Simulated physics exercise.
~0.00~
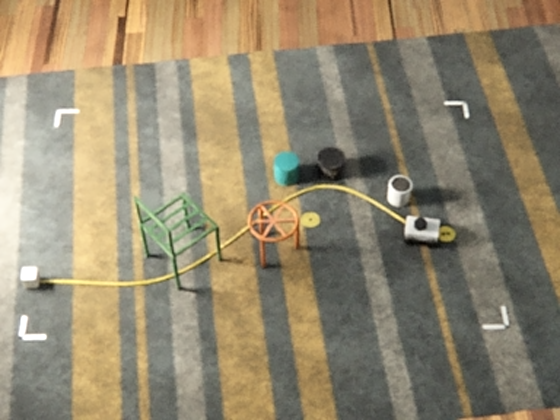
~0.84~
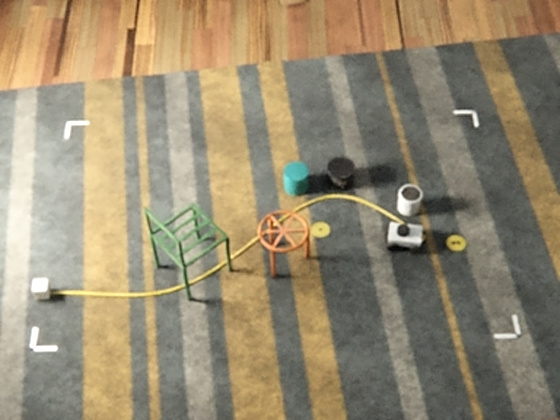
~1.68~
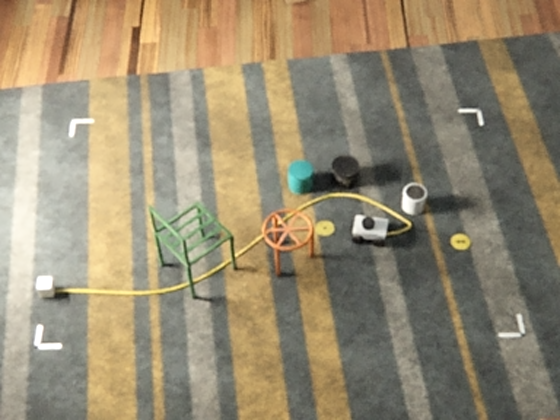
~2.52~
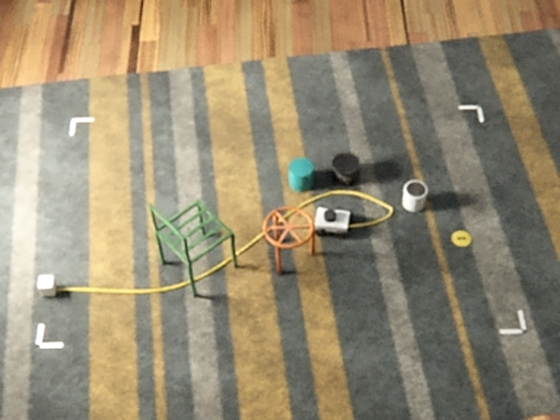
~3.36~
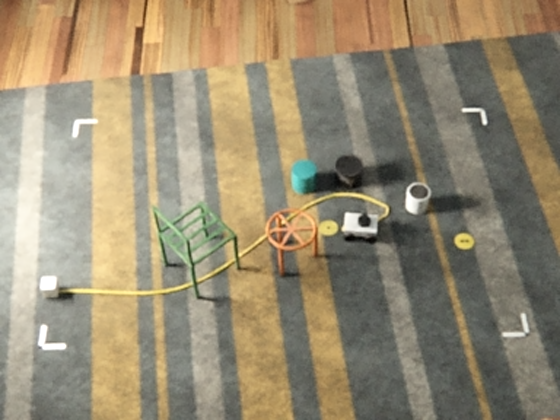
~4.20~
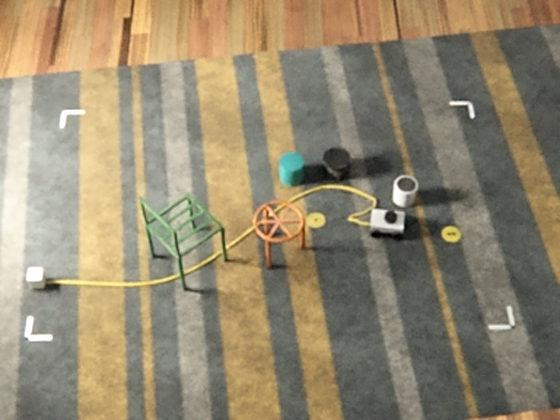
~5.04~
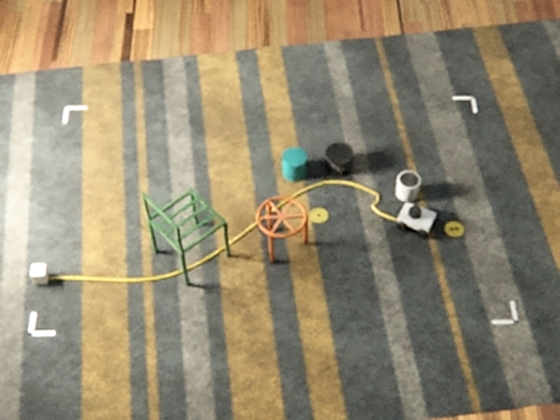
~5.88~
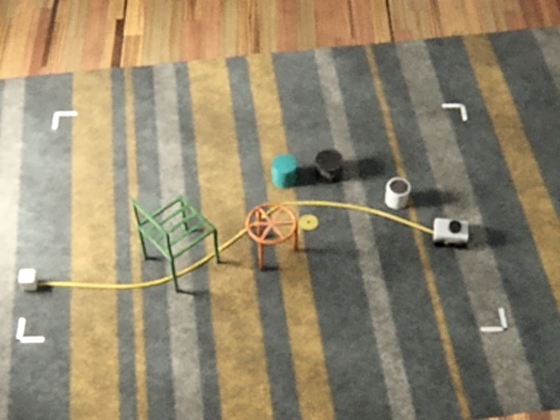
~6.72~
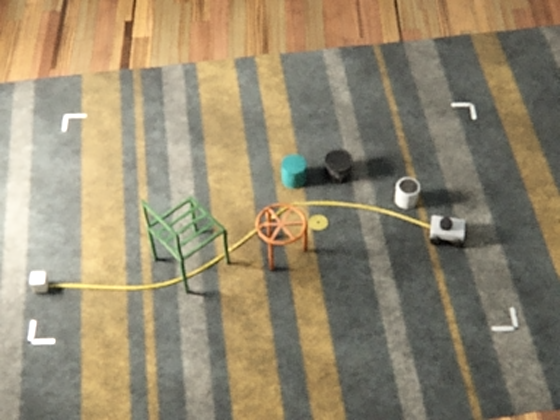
A striped grey and mustard rug on a wooden floor is seen from above, with white corner marks around the area and the view swaying slightly. A yellow cord runs from a small white block at the left, past a green chair and an orange stool, to a small white and grey cart at the right. A teal tub and a black bin stand above the middle, with a white pot near the cart. The cart moves left toward the stool, bending the cord into a loop, then turns back right past the pot. It ends at the far right, the cord smoothed into a gentle curve and the other objects still standing.
